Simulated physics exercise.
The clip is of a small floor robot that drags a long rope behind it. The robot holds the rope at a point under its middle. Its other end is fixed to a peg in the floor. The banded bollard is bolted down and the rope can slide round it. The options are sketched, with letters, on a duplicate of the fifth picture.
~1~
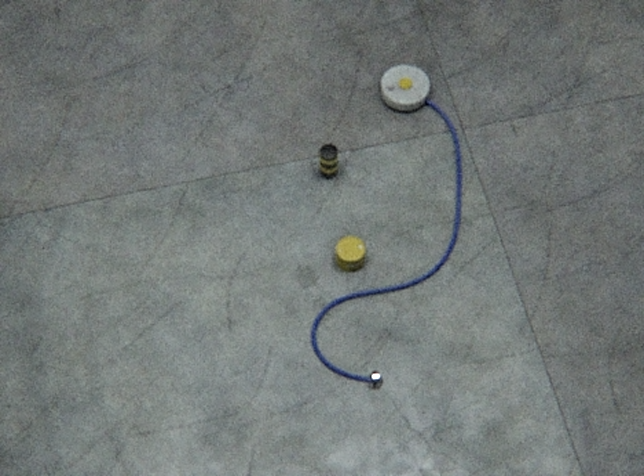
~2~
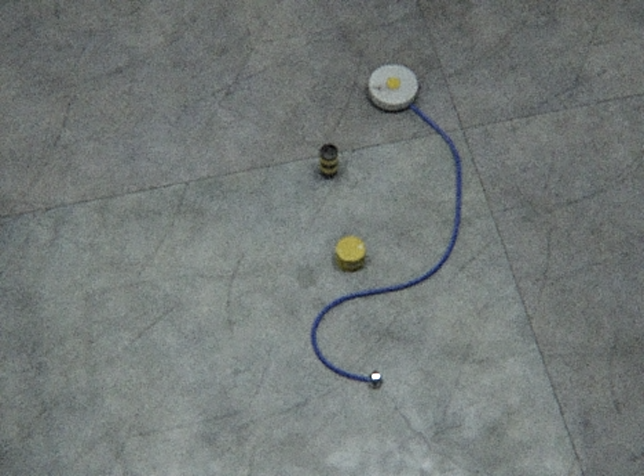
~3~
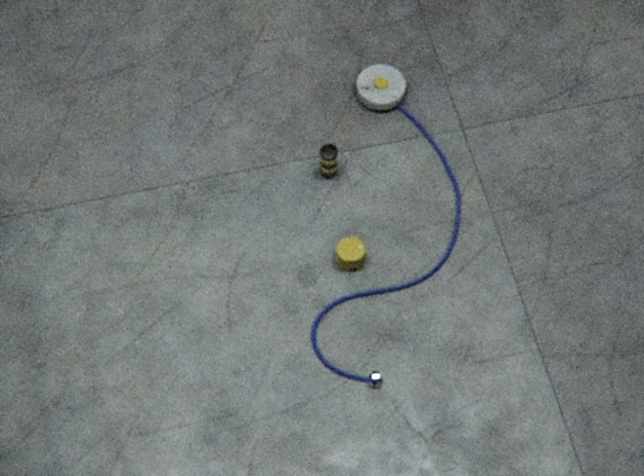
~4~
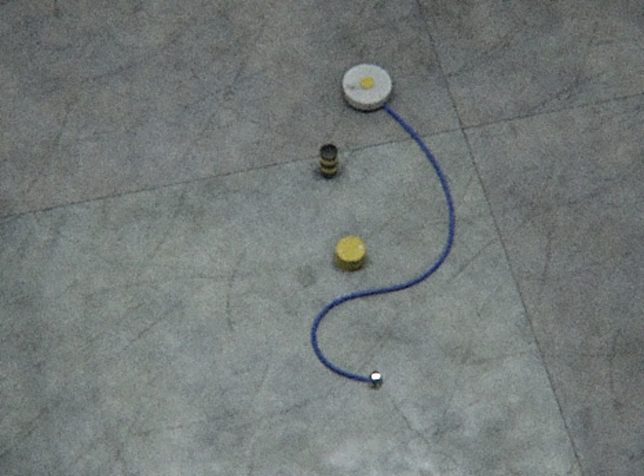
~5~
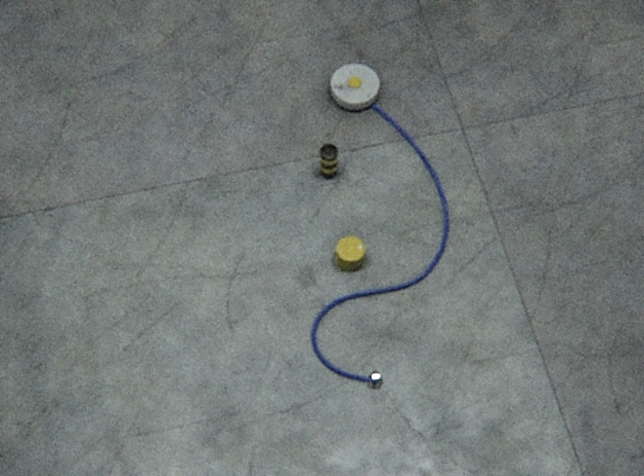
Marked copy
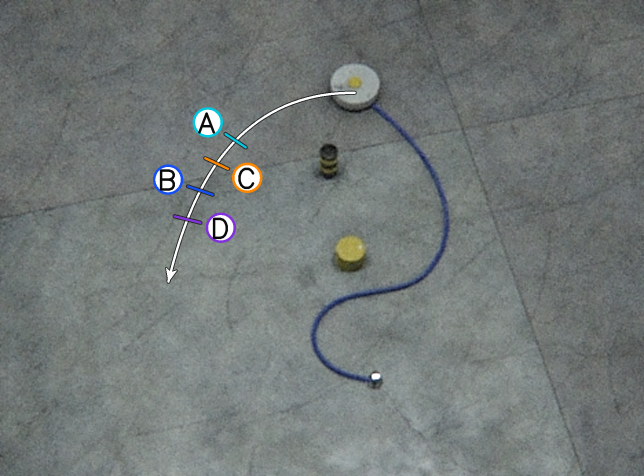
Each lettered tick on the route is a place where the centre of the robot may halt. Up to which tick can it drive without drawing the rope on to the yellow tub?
The farthest safe stop is D.
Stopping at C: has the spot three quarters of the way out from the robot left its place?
No.
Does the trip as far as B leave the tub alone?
For that mark, yes.
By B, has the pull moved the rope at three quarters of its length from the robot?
No.
On the marked copy, A at (236, 141); B at (200, 191); C at (217, 164); D at (187, 220); the route from (355, 93) via (226, 152) to (168, 282).
Taking D. A third of the way, robot (276, 105), middle of the rope (418, 250).
Two thirds of the way, robot (217, 157), middle of the rope (406, 243).
When it is over, robot (187, 215), middle of the rope (367, 222); only the bollard has been touched, if anything.
As for the rest, A is safe but short; B is safe but short; C is safe but short.
